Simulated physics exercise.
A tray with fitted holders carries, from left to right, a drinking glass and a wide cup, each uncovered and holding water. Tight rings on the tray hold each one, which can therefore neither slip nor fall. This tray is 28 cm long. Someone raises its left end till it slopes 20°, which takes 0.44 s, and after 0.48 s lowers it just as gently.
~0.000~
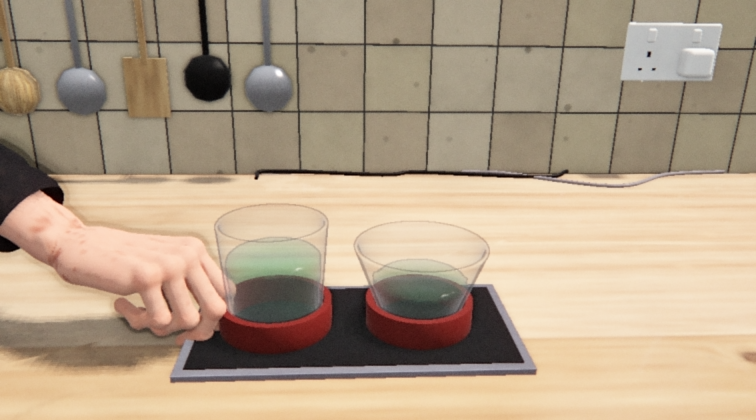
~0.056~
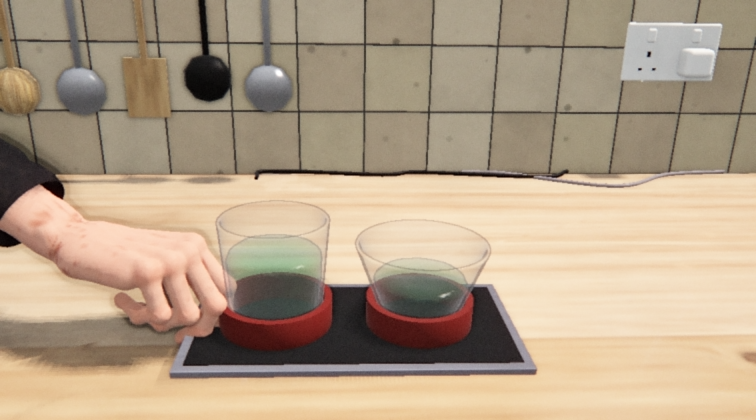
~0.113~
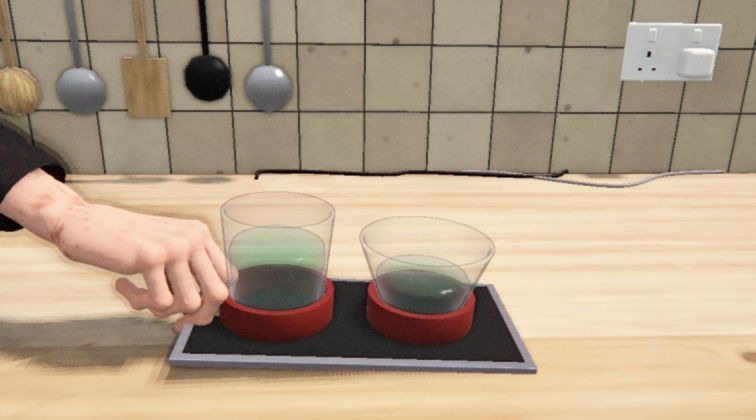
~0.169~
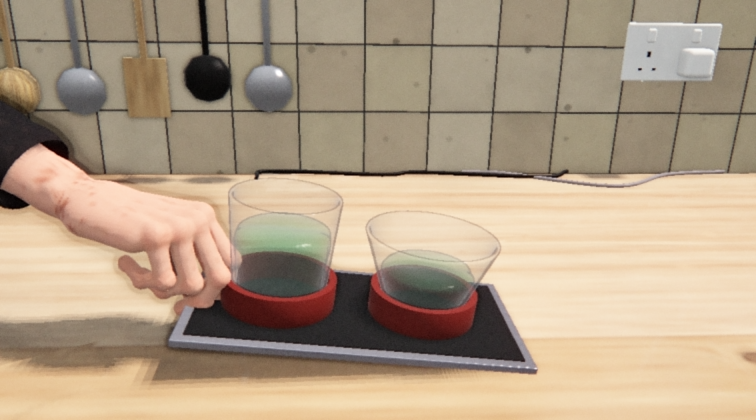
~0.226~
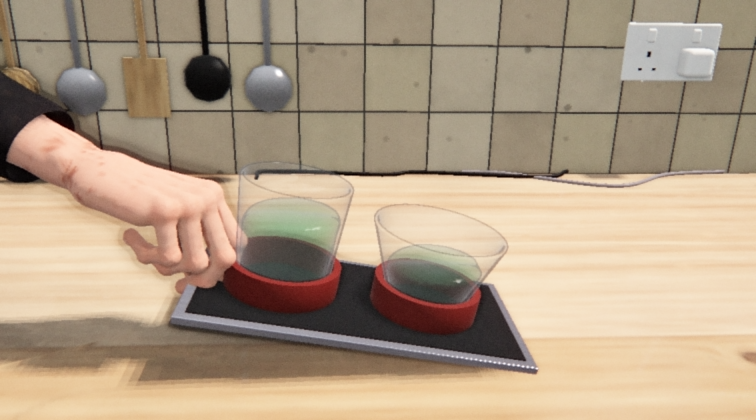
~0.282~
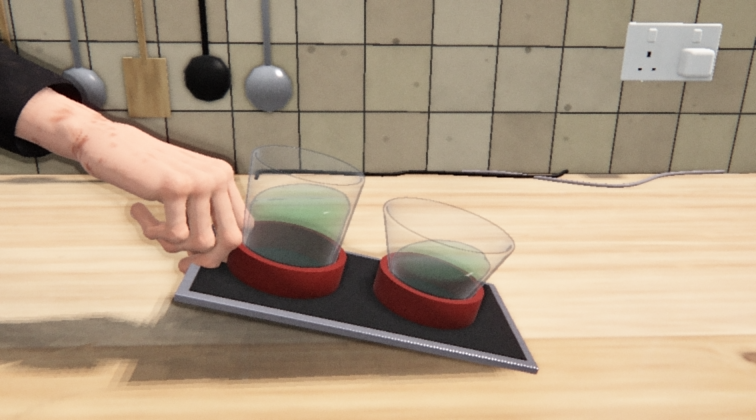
In the video, a black tray on a wooden counter carries a drinking glass and a wide cup of greenish water in red holders, and a hand at the left gradually raises the tray's left end, tilting both vessels rightward.
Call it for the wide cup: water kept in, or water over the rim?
Kept in.
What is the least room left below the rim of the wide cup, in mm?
About 9 mm below the rim.
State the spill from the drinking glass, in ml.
Some 0 ml.
By 0.61 s the slope is 20°; losses from the left are 0, 0 ml.
By 0.94 s the slope is 20°; losses from the left are 0, 0 ml.
By 1.27 s the slope is 2°; losses from the left are 0, 0 ml.
By 1.61 s the slope is 0°; losses from the left are 0, 0 ml.
At rest losses from the left are 0, 0 ml.
